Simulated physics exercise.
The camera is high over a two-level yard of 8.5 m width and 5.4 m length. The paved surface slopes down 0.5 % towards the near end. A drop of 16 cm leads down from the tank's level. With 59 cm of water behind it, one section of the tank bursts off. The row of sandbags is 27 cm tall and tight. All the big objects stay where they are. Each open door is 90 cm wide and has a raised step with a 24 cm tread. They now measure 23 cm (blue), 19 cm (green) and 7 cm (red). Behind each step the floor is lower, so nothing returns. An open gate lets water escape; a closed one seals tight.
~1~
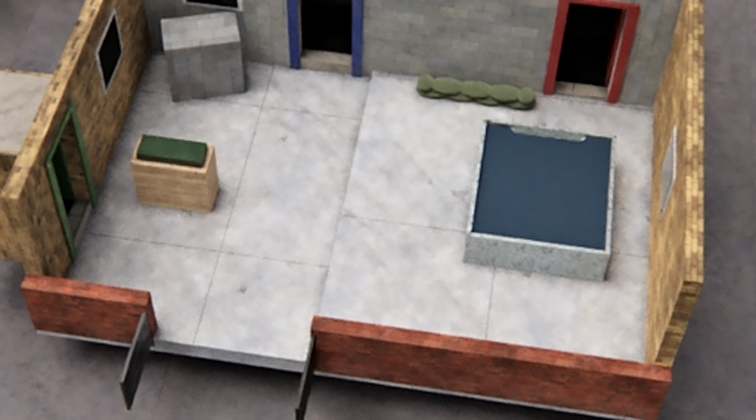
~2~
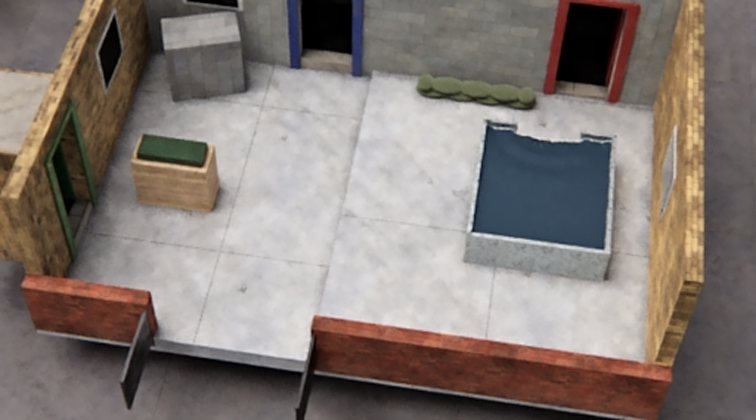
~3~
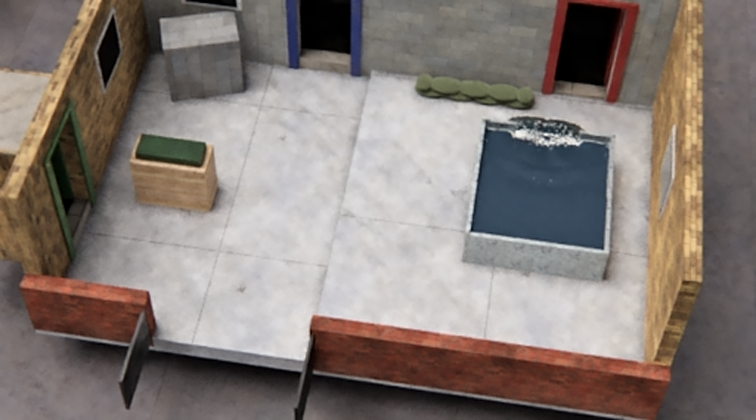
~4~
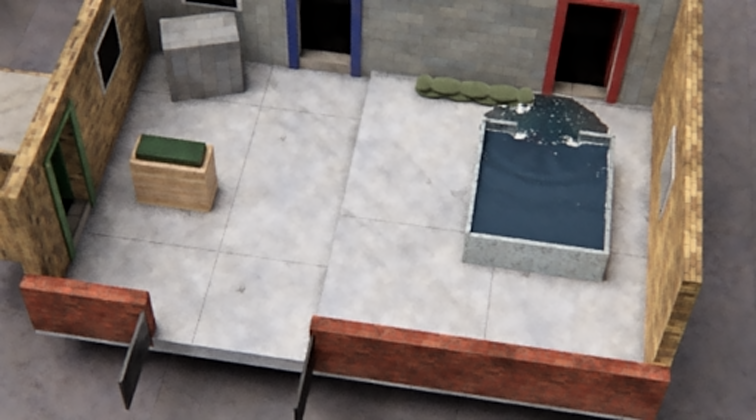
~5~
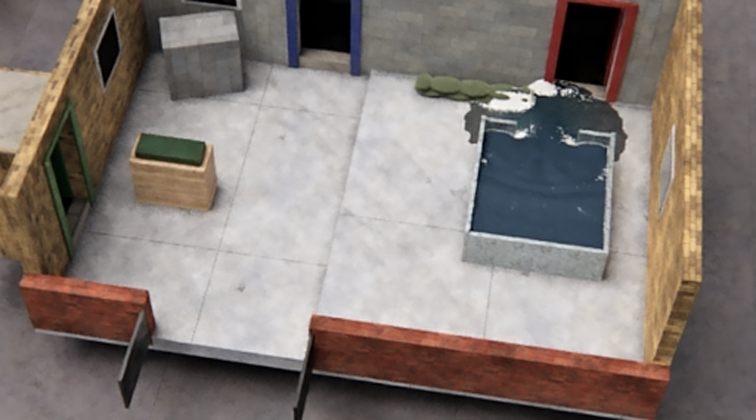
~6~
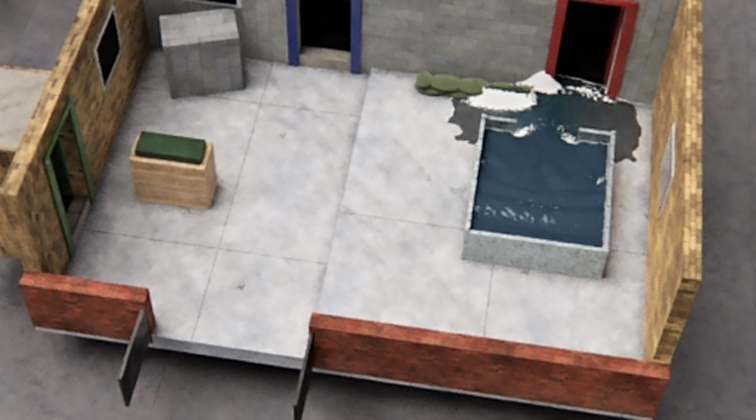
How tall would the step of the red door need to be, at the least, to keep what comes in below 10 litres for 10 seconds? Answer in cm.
It would have to be roughly 36 cm high.
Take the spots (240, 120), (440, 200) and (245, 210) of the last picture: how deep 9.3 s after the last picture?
About 2, 1 and 2 cm.
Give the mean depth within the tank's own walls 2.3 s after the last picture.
Roughly 31 cm on average.
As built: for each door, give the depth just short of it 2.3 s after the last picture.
Depths in cm: Blue 2, green 0, red 24.
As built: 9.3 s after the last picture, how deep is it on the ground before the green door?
About 2.5 cm.
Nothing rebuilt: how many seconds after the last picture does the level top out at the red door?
Near 1.4 s.
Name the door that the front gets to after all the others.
Last comes the green one.
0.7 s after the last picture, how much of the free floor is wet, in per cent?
Some 10 per cent of it.
Then, 0.7 s after the last picture water covers 10 % of the floor, deepest (38 cm) near (541, 97); 29 cm at the red door, 116 litres in over its 7 cm step.
Then, 2.3 s after the last picture water covers 35 % of the floor, deepest (29 cm) near (651, 111); 24 cm at the red door, 381 litres in over its 7 cm step.
Then, 9.3 s after the last picture water covers 90 % of the floor, deepest (12 cm) near (641, 387); 10 cm at the red door, 676 litres in over its 7 cm step.
At the red door as built, the water peaked near 31 cm, 1.3 s after the last picture.
Run again over the same 10 s with other heights there, 37 litres in over 30.5 cm, 1 litre over 41 cm. The limit of 10 litres is kept from about 36 cm up.
